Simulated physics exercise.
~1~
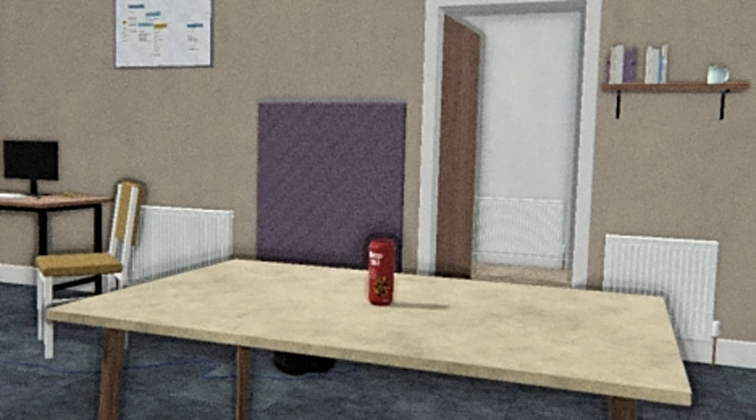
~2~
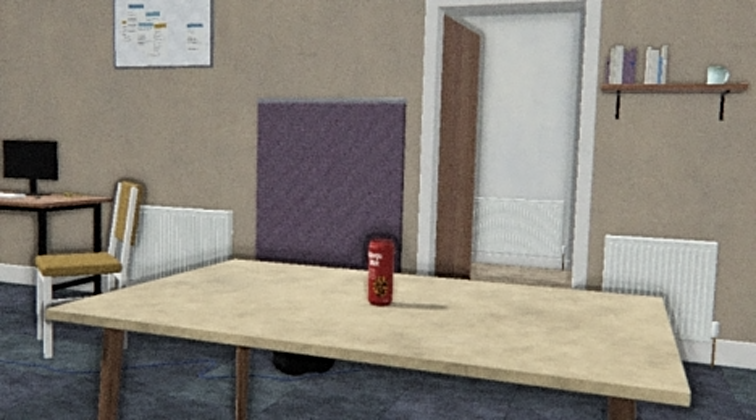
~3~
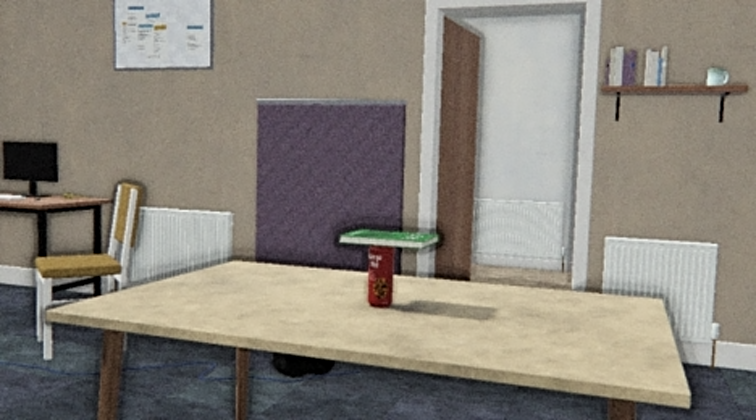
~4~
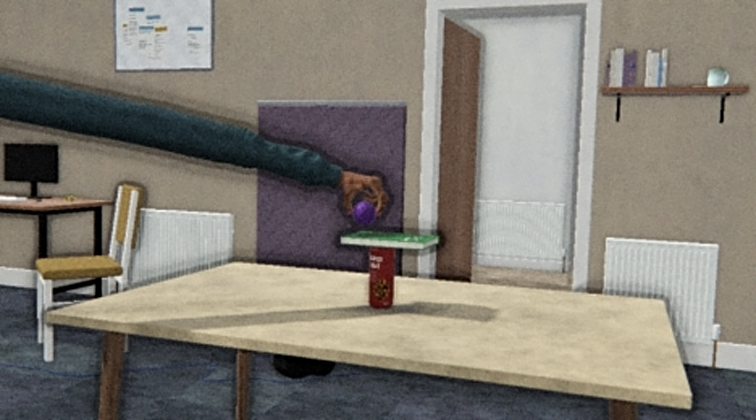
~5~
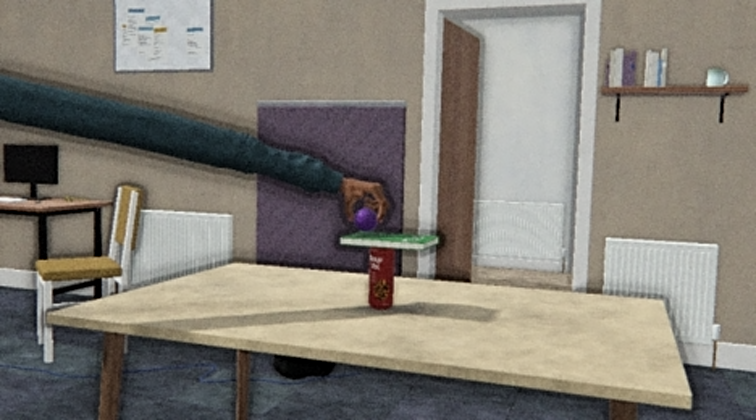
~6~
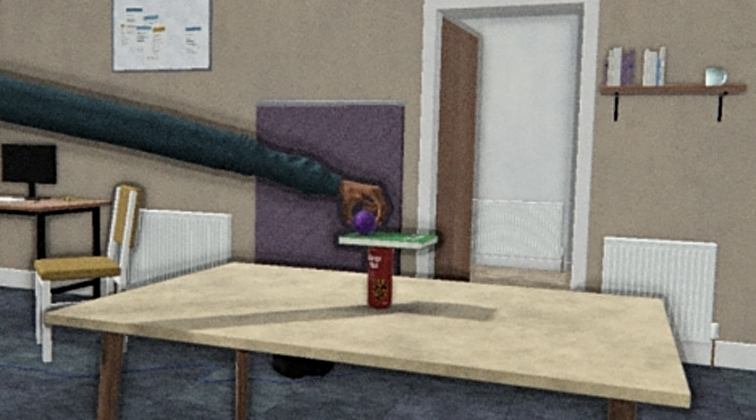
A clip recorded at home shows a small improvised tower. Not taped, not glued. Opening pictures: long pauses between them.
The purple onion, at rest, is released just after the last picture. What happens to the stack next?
The stack stays upright.
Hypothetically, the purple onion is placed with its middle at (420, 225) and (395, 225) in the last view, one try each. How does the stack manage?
Trial 1 - collapsed; trial 2 - stable.
Then, 0.30 s past the last view, nothing moves.
Then, 0.70 s past the last view, purple onion resting near (365, 223).
Finally, all 3 still in place. Final places as the last picture's camera would see them, purple onion near (365, 223). The stack holds.
